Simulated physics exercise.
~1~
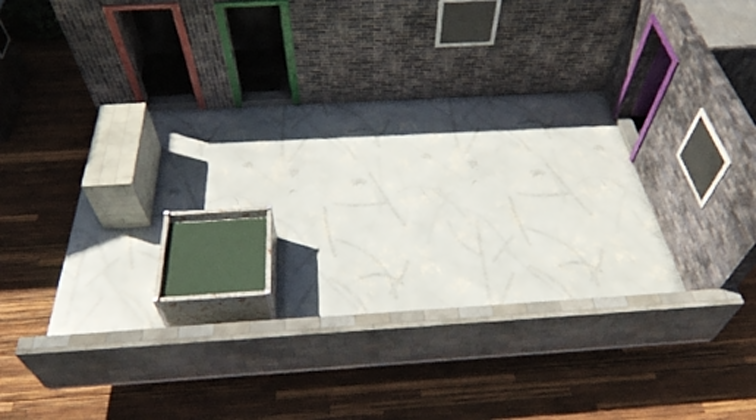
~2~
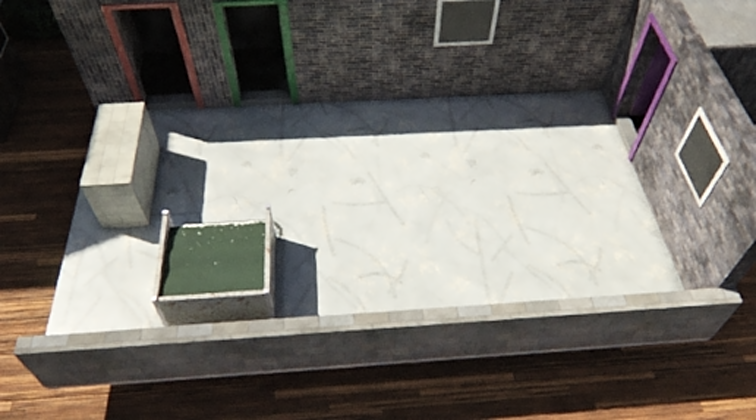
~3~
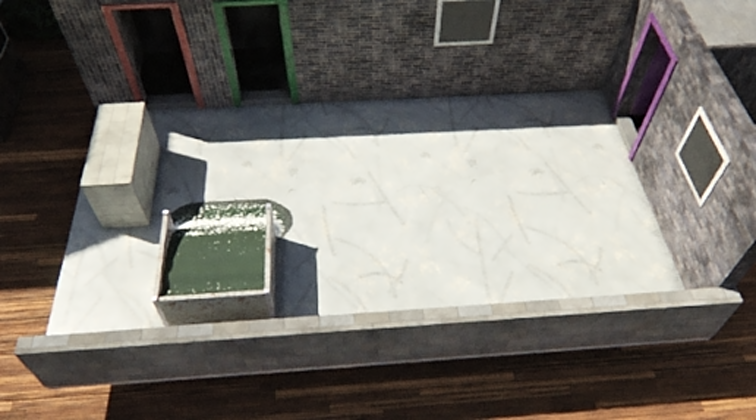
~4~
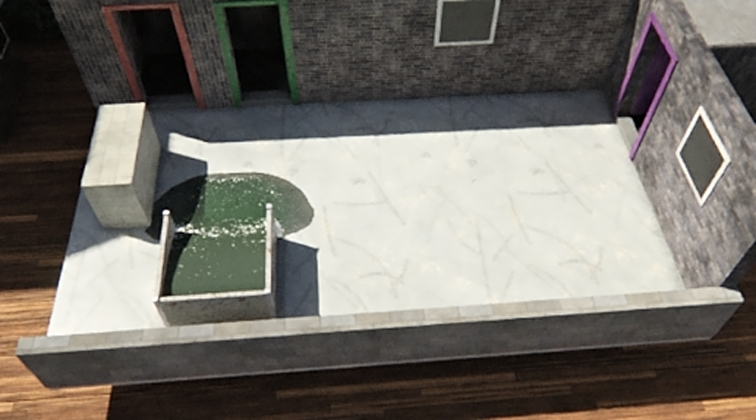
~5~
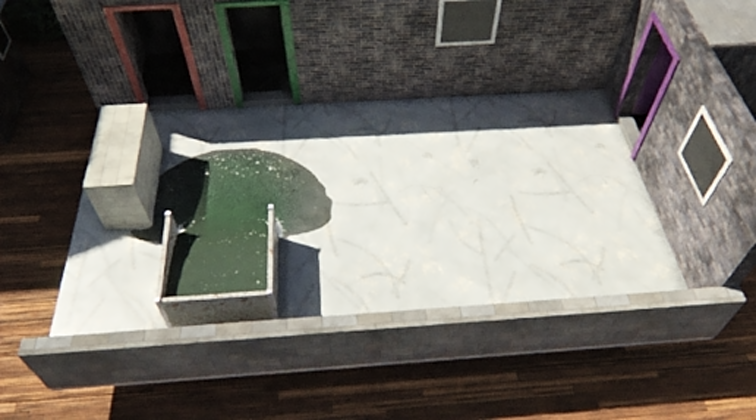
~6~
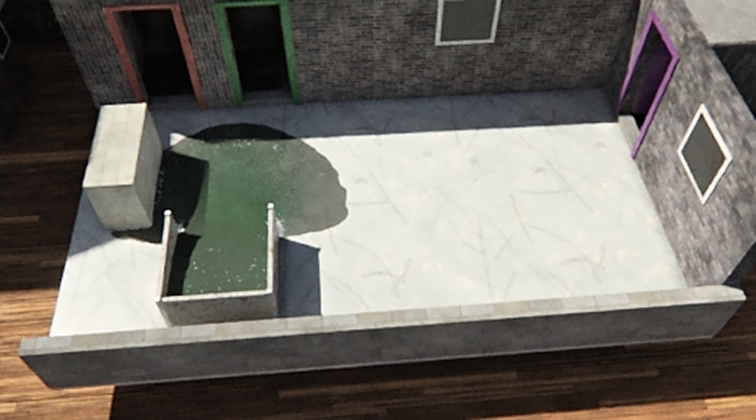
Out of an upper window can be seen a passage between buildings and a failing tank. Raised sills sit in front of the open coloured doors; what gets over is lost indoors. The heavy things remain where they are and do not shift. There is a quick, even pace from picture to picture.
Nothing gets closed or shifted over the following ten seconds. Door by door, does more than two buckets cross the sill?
Result: The red door will receive over two buckets. The green door will receive over two buckets. The purple door will receive two buckets or fewer.
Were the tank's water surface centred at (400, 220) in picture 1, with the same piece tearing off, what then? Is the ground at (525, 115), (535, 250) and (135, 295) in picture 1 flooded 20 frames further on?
My reading is hit by the flood first, missed by the flood next and missed by the flood last.
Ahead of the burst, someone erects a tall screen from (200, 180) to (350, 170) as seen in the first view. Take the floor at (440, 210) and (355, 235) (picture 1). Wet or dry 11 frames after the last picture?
Submerged and submerged, in that order.
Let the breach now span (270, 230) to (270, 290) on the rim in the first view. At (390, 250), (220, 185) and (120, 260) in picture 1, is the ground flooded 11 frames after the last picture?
Point one reached; point two not reached; point three not reached.
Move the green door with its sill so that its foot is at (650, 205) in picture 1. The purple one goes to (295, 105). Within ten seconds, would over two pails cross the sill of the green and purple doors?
Result - green door does not reach it, purple door crosses the line.
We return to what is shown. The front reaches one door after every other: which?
From what the pictures show, it's the purple-painted one.
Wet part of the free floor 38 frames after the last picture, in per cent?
By my count, 60 percent.
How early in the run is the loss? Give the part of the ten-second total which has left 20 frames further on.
Roughly 70 percent.
A moment on, water covers 25 % of the floor; the red door under two buckets in, the green door over two buckets in, the purple door not reached.
Next, water covers 30 % of the floor; the red door over two buckets in, the green door far over two buckets in, the purple door not reached.
Then, water covers 40 % of the floor; the red door far over two buckets in, the green door far over two buckets in, the purple door not reached.
Later, water covers 60 % of the floor; the red door far over two buckets in, the green door far over two buckets in, the purple door wet at the sill, nothing in.
In the end, water covers 70 % of the floor; the red door far over two buckets in, the green door far over two buckets in, the purple door wet at the sill, nothing in.
